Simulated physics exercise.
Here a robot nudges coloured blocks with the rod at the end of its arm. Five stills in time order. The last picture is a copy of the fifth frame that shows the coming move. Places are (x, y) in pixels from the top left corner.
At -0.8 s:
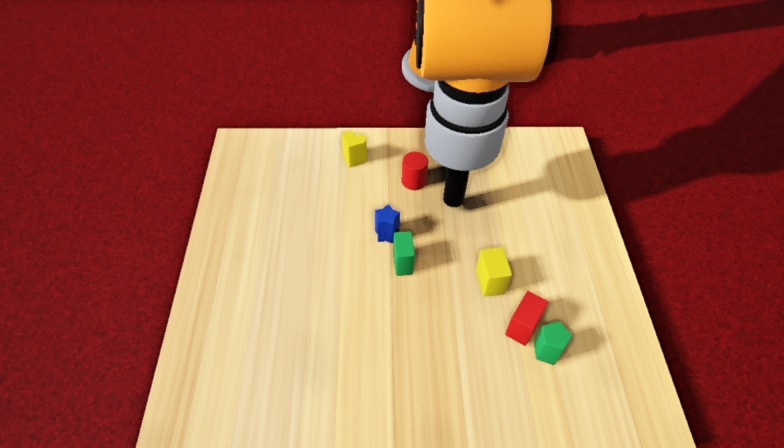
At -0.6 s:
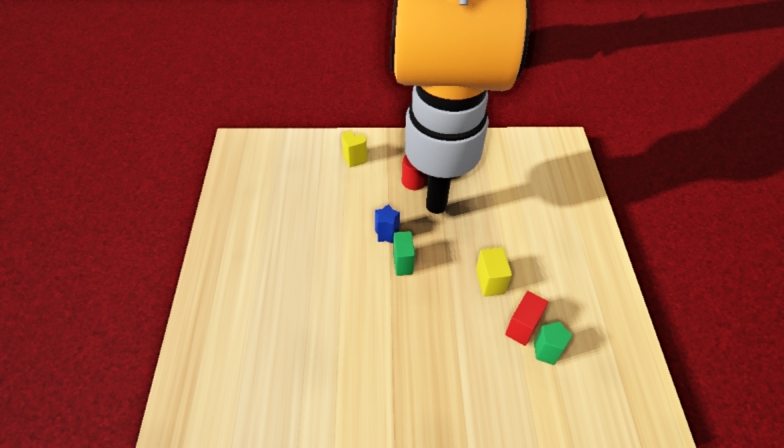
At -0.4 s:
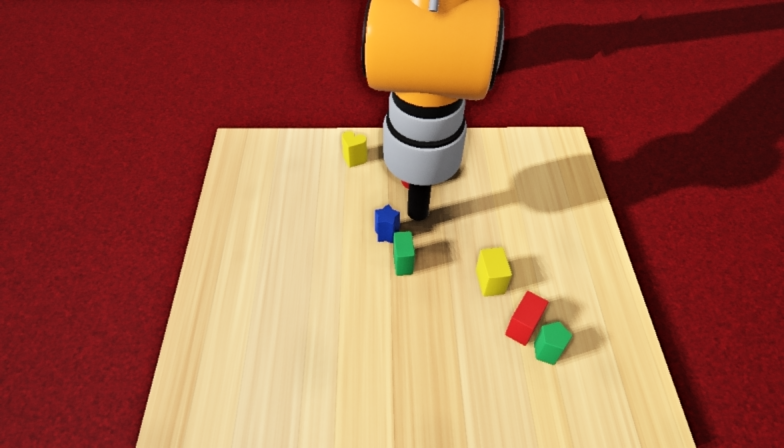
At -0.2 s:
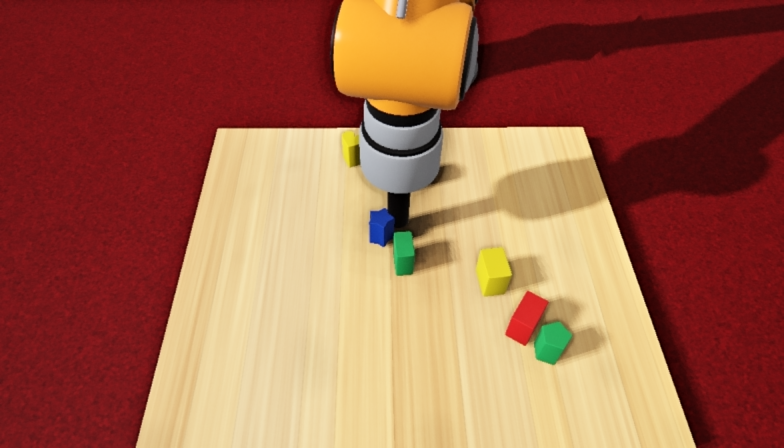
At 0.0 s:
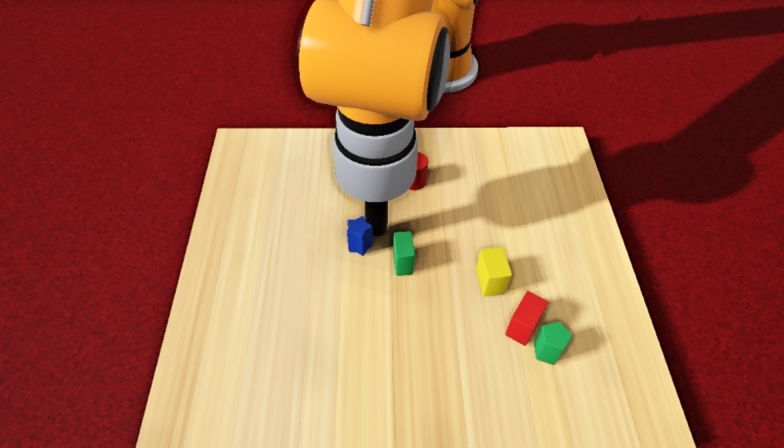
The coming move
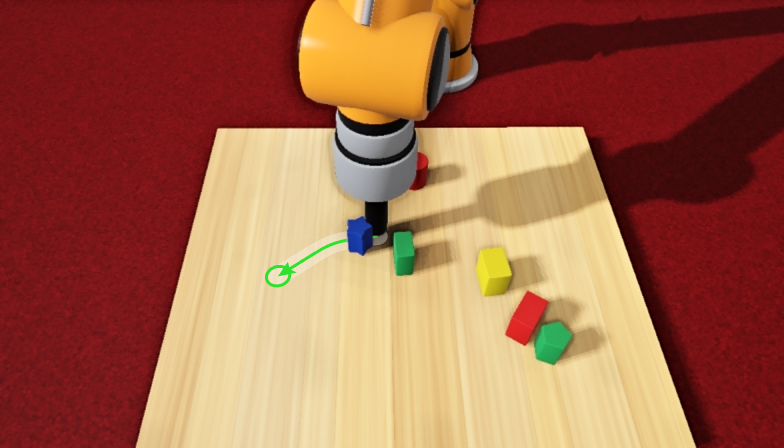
An orange and grey robot arm with a black rod reaches over a pale wooden board on a red floor, seen from above by a still camera. Blue and green blocks sit near the middle, yellow and red ones behind, and yellow, red and green ones to the right. The rod slides left and slightly nearer, meets the blue star-shaped block and pushes it left, away from the green rectangular one.
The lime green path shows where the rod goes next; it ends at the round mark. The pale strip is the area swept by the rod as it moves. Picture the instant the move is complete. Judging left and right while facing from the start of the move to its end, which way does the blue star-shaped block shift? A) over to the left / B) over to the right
Option A.
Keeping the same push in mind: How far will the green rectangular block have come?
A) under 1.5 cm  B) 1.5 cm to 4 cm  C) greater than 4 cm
Option A.
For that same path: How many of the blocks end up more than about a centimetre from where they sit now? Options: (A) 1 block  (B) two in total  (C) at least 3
My answer is option A.
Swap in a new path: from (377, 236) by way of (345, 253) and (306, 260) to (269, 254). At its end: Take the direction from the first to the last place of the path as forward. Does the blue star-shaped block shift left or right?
My answer: Left.
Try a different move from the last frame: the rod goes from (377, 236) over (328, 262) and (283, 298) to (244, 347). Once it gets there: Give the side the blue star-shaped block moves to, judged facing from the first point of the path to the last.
Taking start-to-end as forward, the block's sideways shift goes to the right.
The line goes from (377, 236) through (325, 248) to (278, 276).
The first path, step by step. One third of the way, rod (340, 233); blue star-shaped block (328, 237), turned 25° anticlockwise.
Two thirds of the way, rod (308, 248); blue star-shaped block (306, 255), turned 60° anticlockwise.
At the end, rod (276, 268); blue star-shaped block (299, 263), turned 105° anticlockwise; green rectangular block unmoved.
